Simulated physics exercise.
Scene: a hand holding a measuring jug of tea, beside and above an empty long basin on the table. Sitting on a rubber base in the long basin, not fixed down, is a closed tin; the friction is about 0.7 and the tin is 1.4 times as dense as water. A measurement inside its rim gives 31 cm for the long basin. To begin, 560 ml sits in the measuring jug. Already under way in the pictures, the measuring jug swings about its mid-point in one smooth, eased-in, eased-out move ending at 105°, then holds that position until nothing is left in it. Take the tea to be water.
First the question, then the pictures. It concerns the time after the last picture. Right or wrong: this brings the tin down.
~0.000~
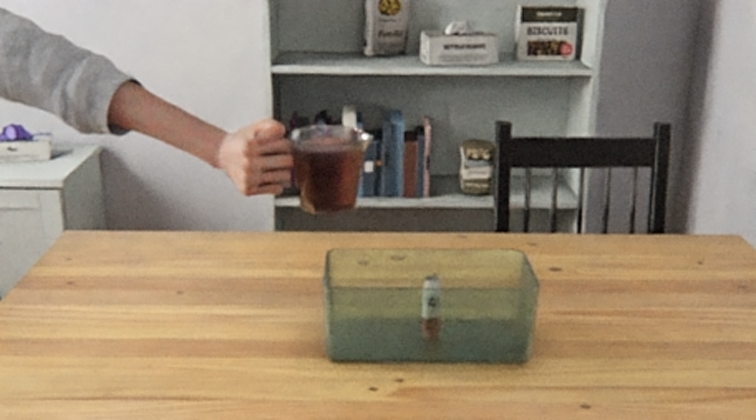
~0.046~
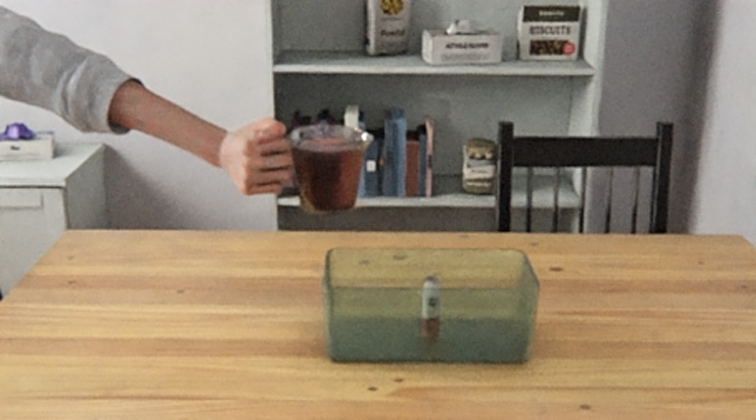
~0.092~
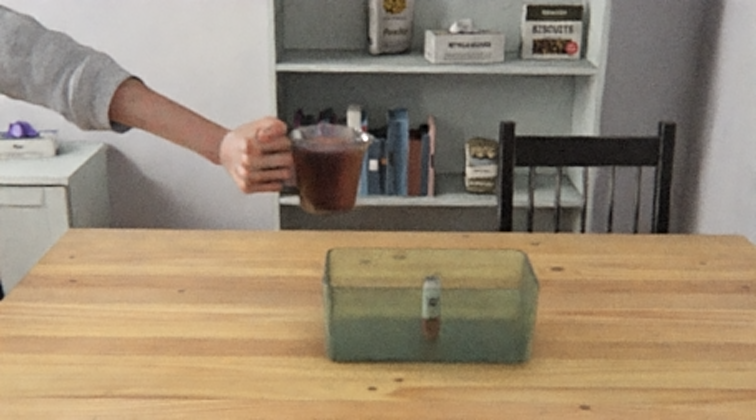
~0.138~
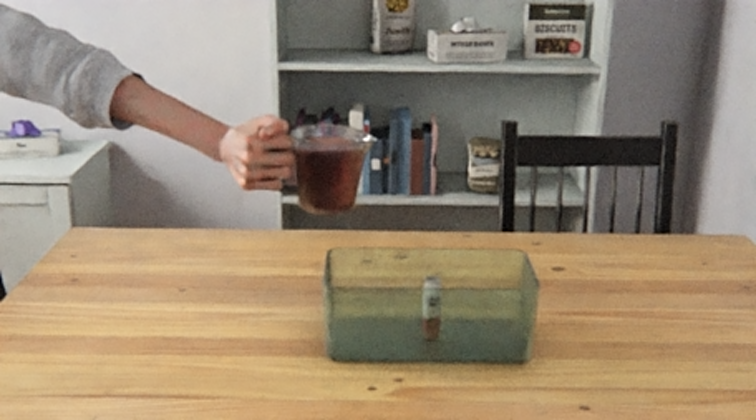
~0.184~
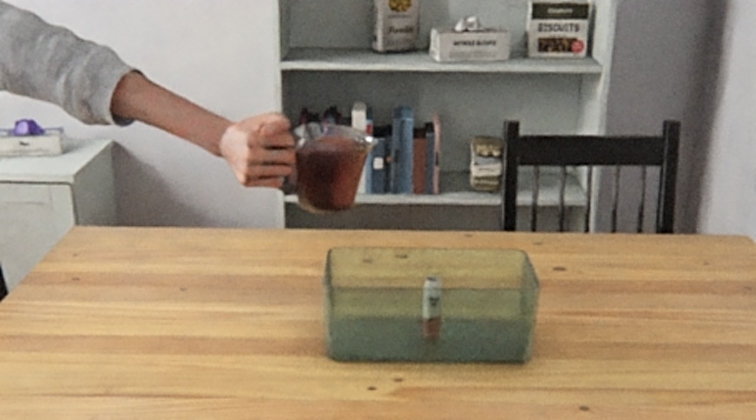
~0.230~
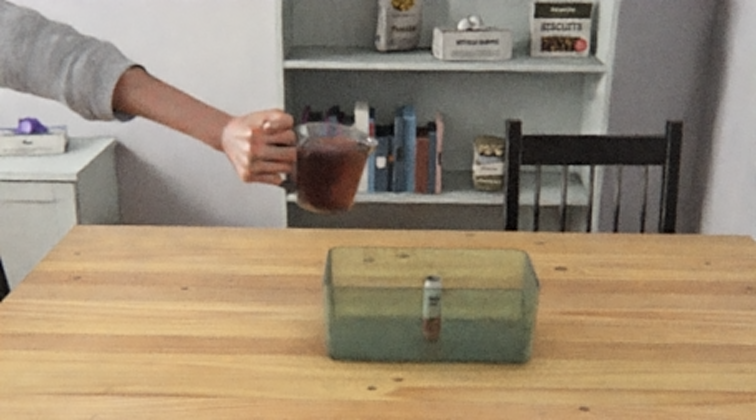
Right, the tin comes down.
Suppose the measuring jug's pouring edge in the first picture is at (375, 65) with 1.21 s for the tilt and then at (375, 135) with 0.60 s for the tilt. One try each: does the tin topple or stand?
First it stays on its base; then it tips over.
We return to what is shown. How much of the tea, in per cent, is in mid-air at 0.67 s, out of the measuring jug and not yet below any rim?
18 %.
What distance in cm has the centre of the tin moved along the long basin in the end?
Around 8.5 cm.
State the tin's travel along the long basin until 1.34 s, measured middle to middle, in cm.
The tin has gone some 8 cm.
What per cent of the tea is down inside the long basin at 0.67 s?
Close to 6 in a hundred.
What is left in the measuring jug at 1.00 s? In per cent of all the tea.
About 18 per cent.
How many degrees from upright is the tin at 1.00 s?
About 0 degrees.
By 0.67 s the tilt is 62° and 76 per cent is still to pour; the tin stands where it began.
By 1.00 s the tilt is 97° and 19 per cent is still to pour; the tin stands where it began.
By 1.34 s the tilt is 105° and 0 per cent is still to pour; the tin lies on its side.
By 1.71 s the tilt is 105° and 0 per cent is still to pour; the tin lies on its side.
At rest the tin lies on its side.
